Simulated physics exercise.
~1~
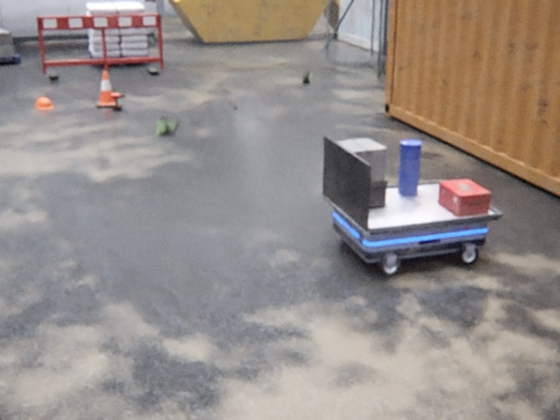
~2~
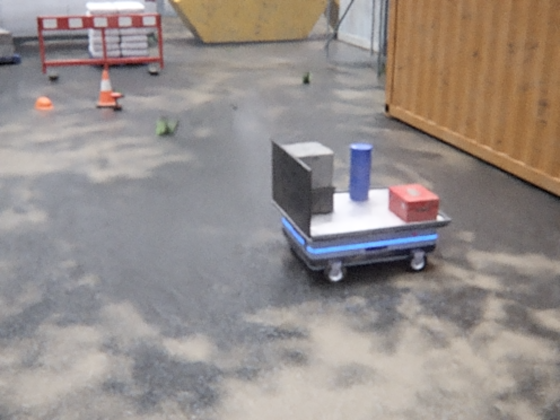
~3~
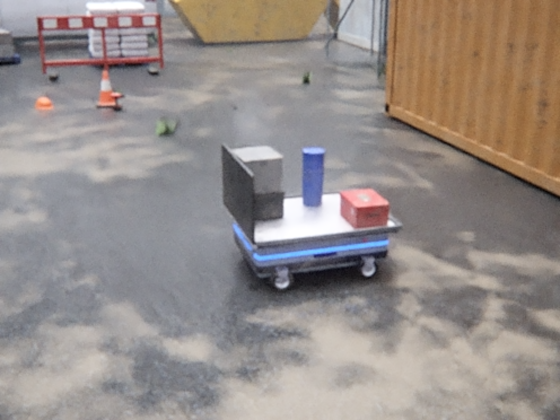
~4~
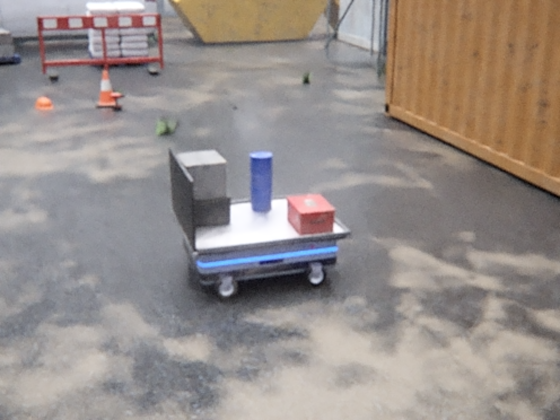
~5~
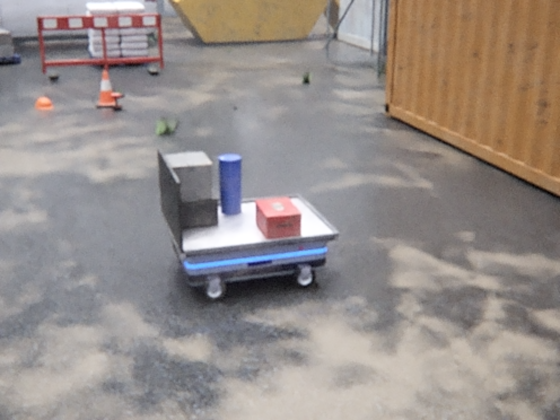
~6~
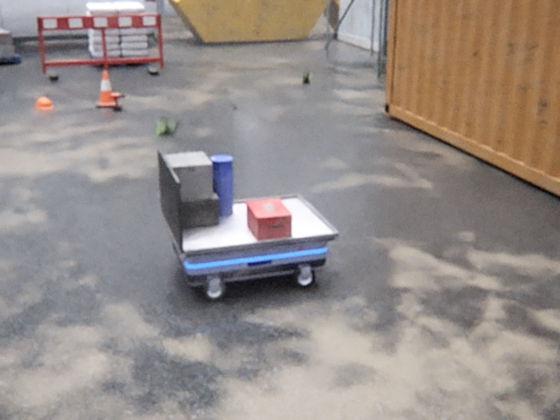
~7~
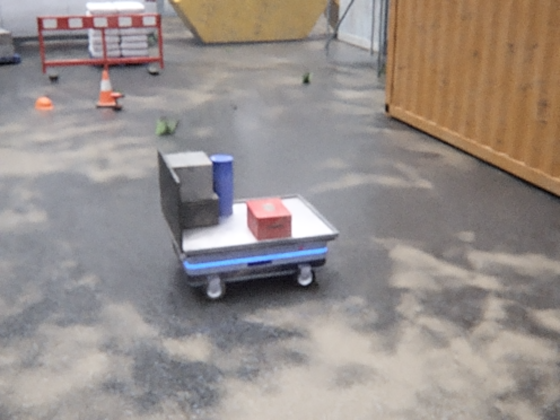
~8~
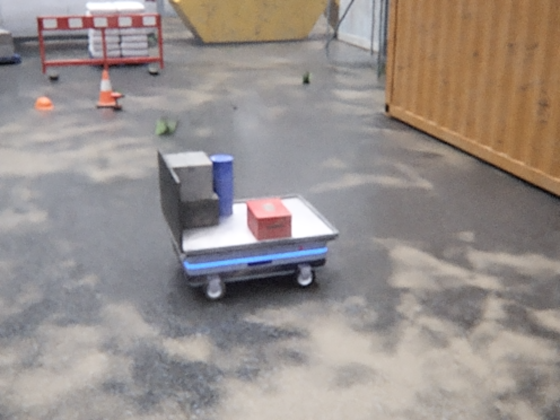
A cart rolls left and stops as its blue canister and red box slide forward, upright.
